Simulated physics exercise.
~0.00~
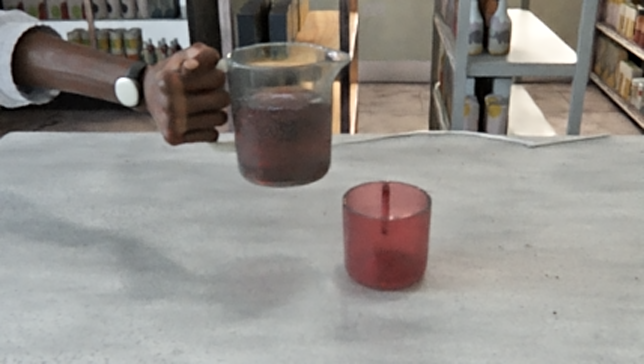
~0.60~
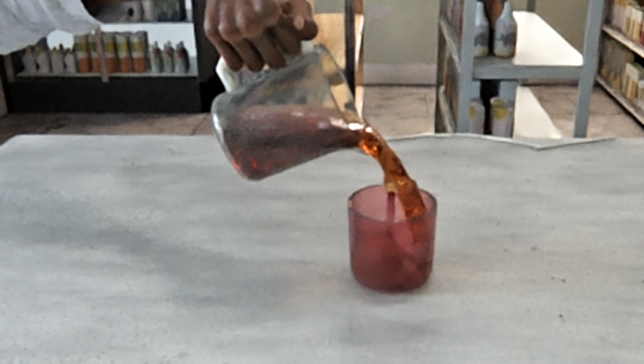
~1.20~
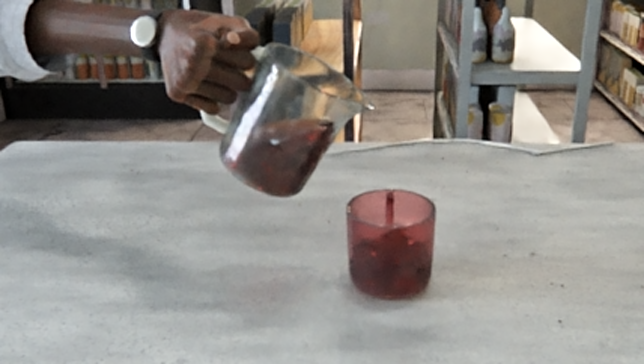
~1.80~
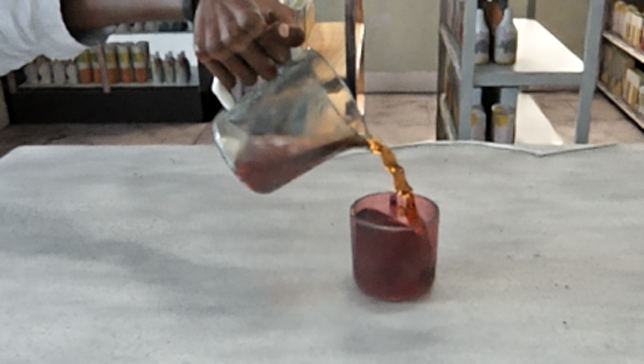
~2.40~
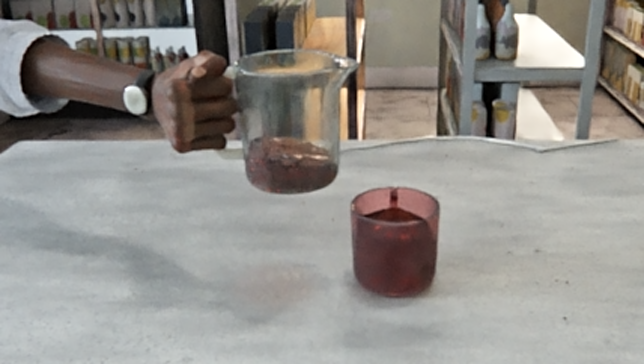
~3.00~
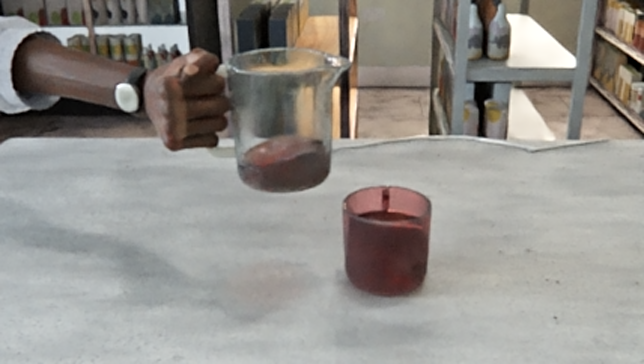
We see a hand tilt a clear glass pitcher of reddish-brown tea over an empty red mug on a pale counter, pour, ease back, then pour again. The pitcher is levelled with a little tea left, and the mug stands mostly full.
